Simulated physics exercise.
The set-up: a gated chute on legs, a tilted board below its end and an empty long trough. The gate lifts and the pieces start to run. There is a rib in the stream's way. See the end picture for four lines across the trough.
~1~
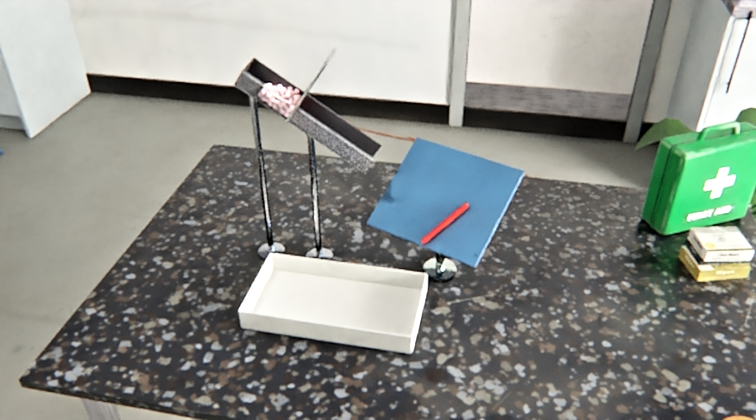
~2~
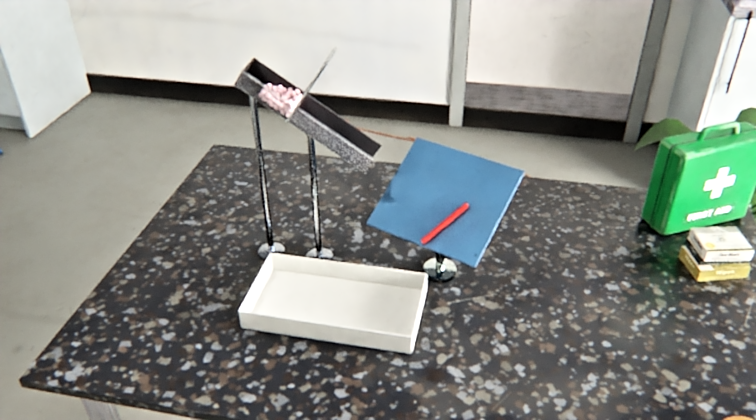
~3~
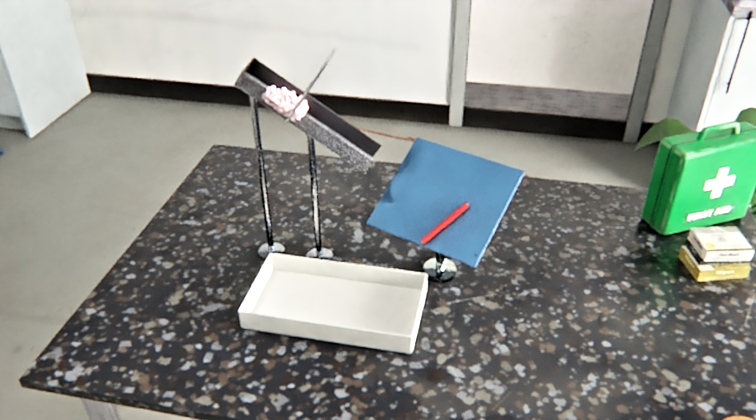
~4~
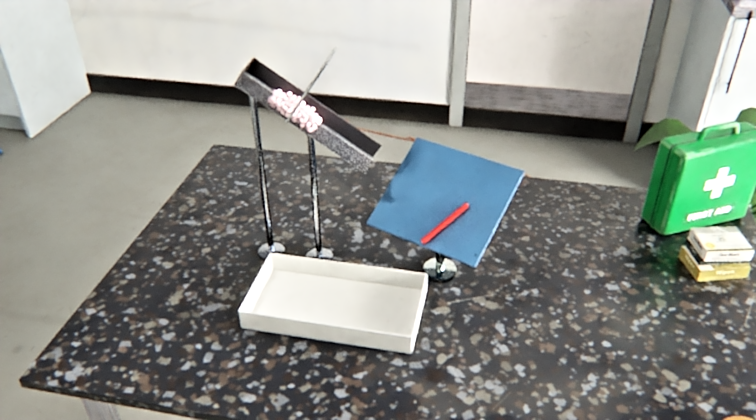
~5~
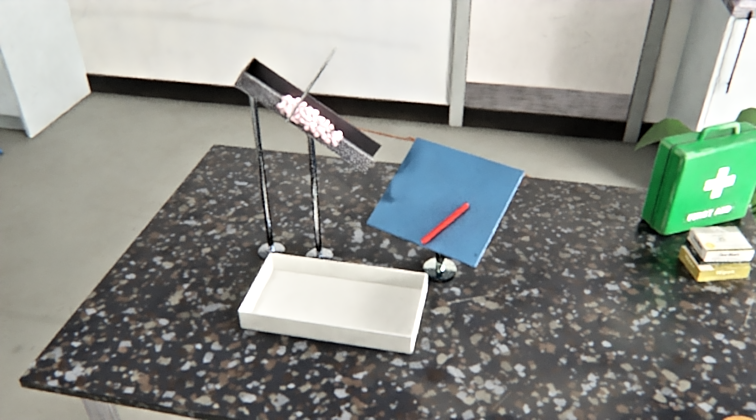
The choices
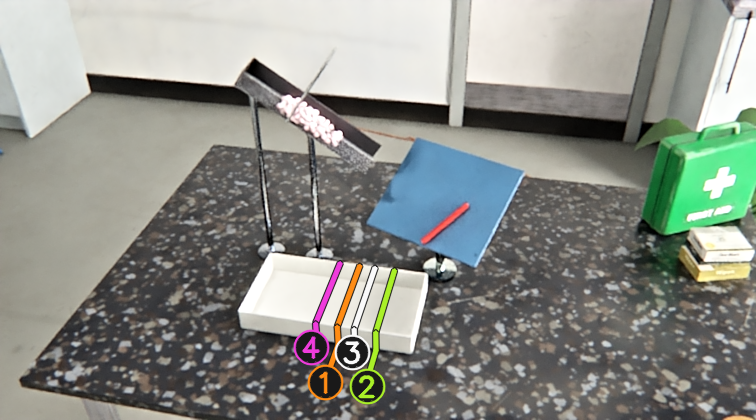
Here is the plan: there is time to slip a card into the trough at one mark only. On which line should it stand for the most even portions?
It is 2.
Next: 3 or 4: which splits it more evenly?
Line 3.
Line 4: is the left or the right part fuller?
The right side.
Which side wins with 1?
The right side.
On the marked copy, line 1 crosses the front rim at (337, 325); line 2 crosses the front rim at (375, 331); line 3 crosses the front rim at (354, 328); line 4 crosses the front rim at (315, 322).
With 1, of what is caught, a small part on the left of the divider, nearly all on the right.
With 2, of what is caught, about a third on the left of the divider, about two thirds on the right.
With 3, of what is caught, a small part on the left of the divider, most on the right.
With 4, of what is caught, none on the left of the divider, all on the right.
